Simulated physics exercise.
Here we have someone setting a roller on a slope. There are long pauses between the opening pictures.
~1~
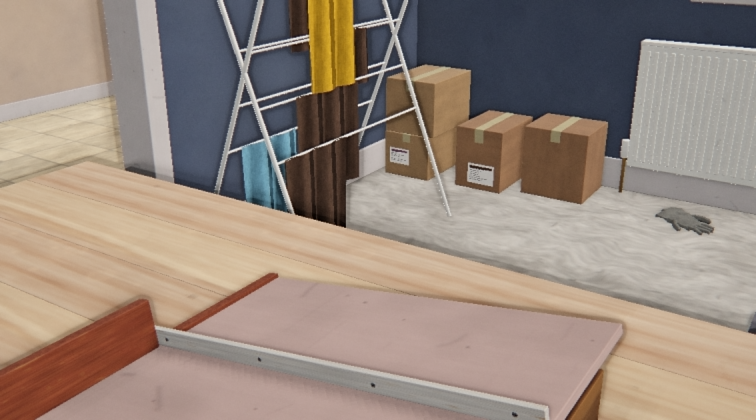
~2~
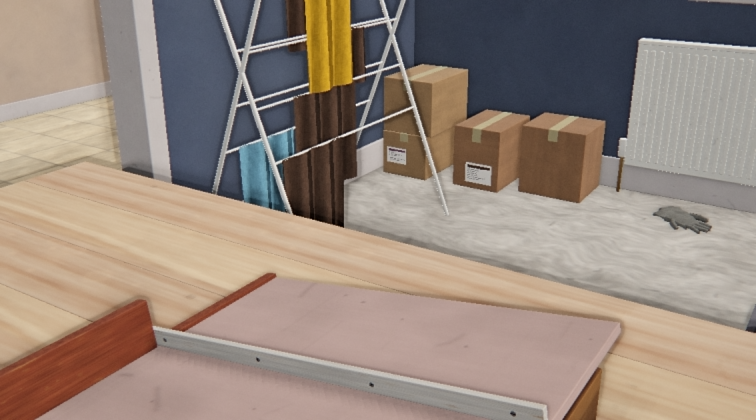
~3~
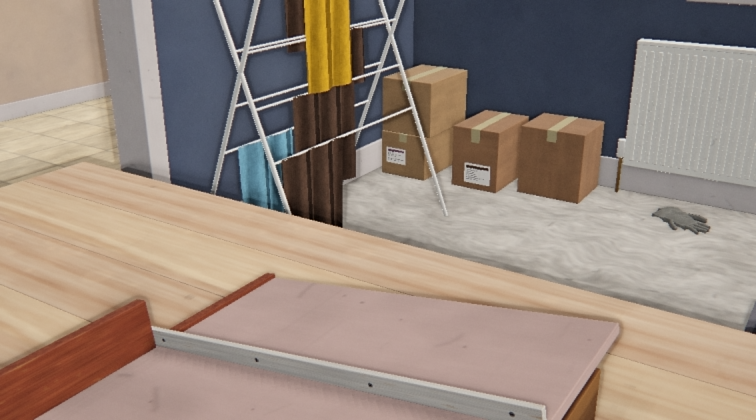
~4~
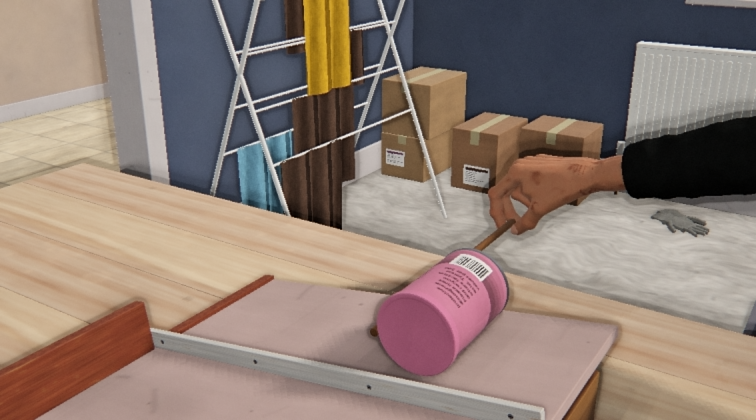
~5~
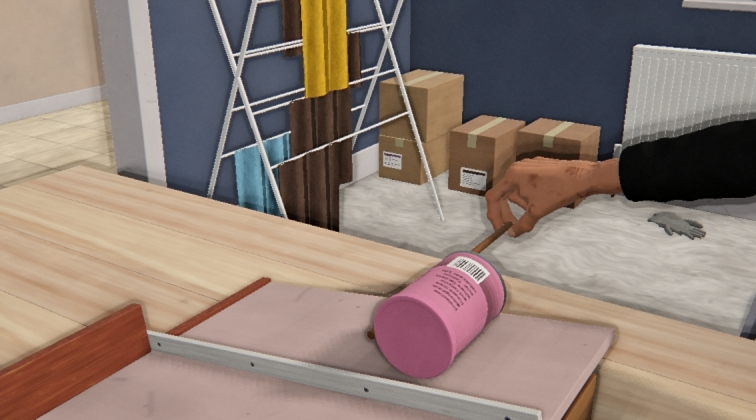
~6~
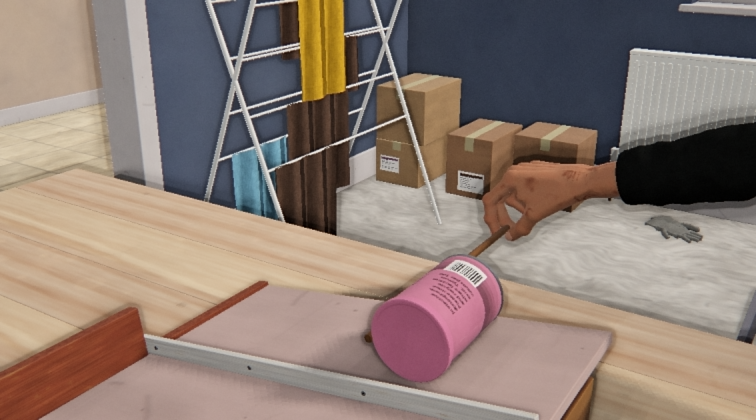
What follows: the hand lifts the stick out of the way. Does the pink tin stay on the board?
Outcome: The pink tin rolls off the board.
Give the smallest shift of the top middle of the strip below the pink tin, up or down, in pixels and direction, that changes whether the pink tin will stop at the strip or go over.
A shift of 12 pixels, going up.
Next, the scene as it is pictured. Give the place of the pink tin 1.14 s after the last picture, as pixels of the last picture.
At about (106, 260).
Then, 0.64 s later than the last frame, pink tin rolling on the board near (301, 296).
Then, 1.14 s later than the last frame, pink tin off the board near (106, 260).
When it is over, the pink tin runs past the strip.
